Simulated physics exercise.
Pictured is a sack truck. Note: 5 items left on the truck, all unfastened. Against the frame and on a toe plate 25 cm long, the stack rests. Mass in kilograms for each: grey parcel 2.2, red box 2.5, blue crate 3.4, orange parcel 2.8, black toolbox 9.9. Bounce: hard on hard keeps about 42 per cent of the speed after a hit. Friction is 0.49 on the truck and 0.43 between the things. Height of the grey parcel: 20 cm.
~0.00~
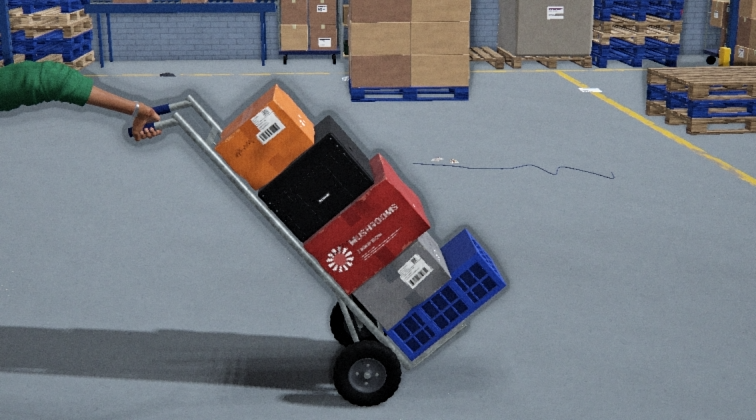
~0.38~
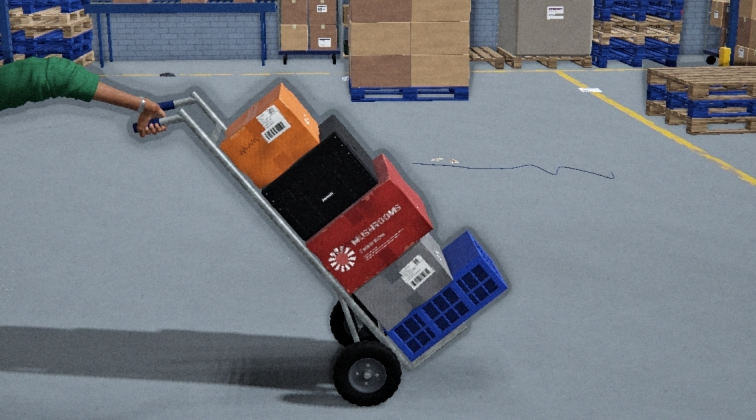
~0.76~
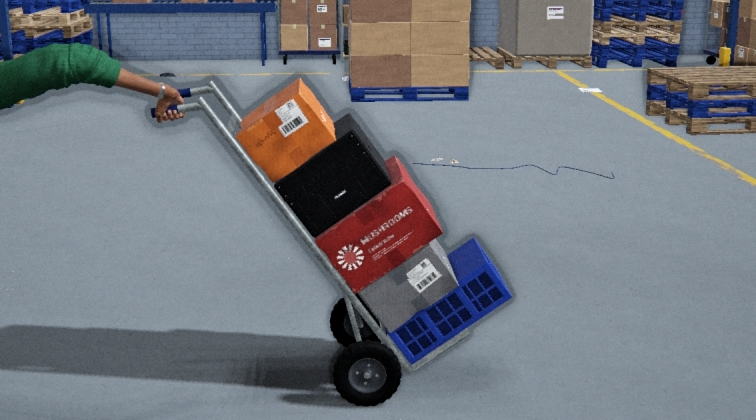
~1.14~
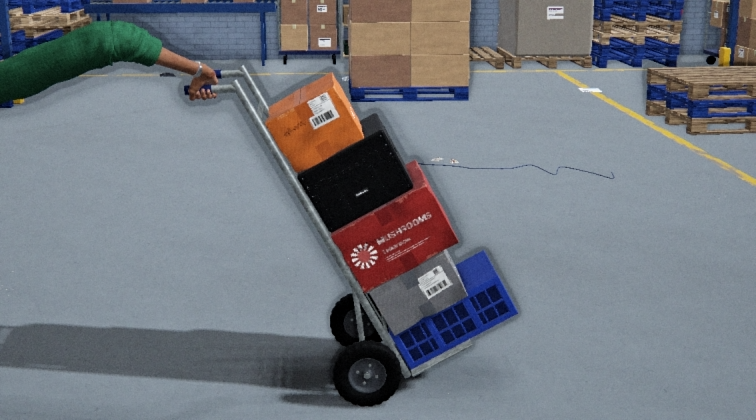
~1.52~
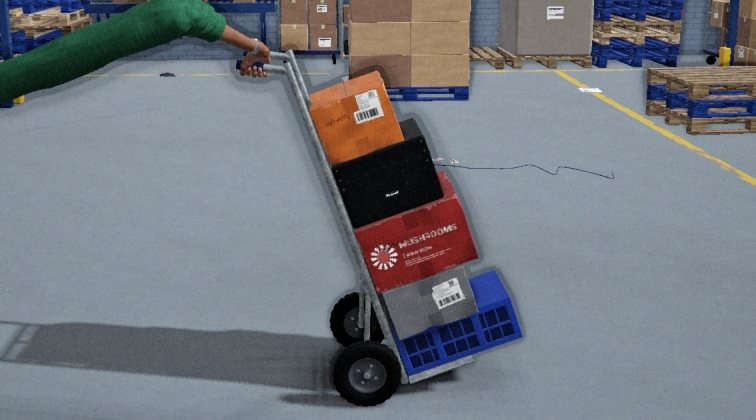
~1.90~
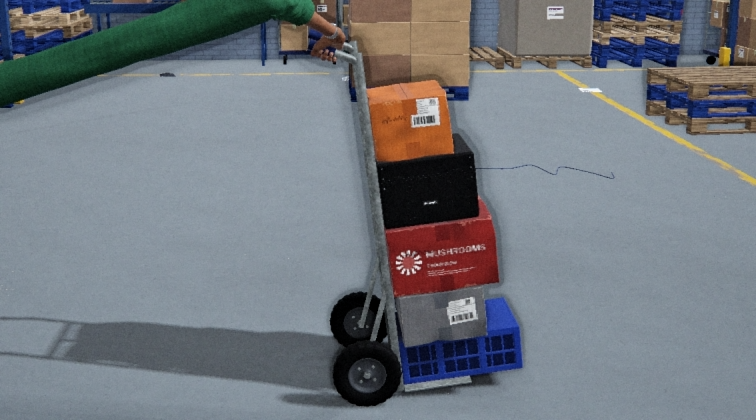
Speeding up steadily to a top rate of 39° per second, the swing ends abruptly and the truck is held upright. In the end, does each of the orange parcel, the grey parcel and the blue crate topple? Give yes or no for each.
Orange parcel: No, it stands; grey parcel: No, it stands; blue crate: No, it stands.
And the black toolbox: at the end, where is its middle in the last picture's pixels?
In the last picture it sits around (448, 187).
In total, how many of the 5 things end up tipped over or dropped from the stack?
The count comes out at 0.
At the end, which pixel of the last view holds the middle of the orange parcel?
It stops at about (442, 126).
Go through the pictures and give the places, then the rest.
In the first frame, truck 40° back; orange parcel (266, 136); grey parcel (398, 268); blue crate (439, 293).
In the second frame, truck 39° back; red box (367, 222); black toolbox (319, 176).
In the third frame, truck 35° back; red box (375, 222); black toolbox (332, 173).
In the fourth frame, truck 28° back; red box (391, 224); black toolbox (354, 171).
In the fifth frame, truck 19° back; red box (412, 230); black toolbox (385, 171).
In the sixth frame, truck 7° back; orange parcel (407, 120); grey parcel (437, 297); blue crate (456, 340).
After 2.20 s, truck upright; orange parcel 3° off its base near (449, 125); black toolbox 3° off its base; red box moved 3 cm.
After 2.30 s, truck upright; orange parcel 4° off its base near (457, 125); grey parcel 4° off its base near (447, 305); blue crate 3° off its base near (456, 350).
After 2.70 s, truck upright; orange parcel moved 3 cm near (443, 126).
In the end (3.2 s), all 5 under 10 cm from the start. At the end, from the last picture's camera, orange parcel near (442, 126), grey parcel near (443, 306).
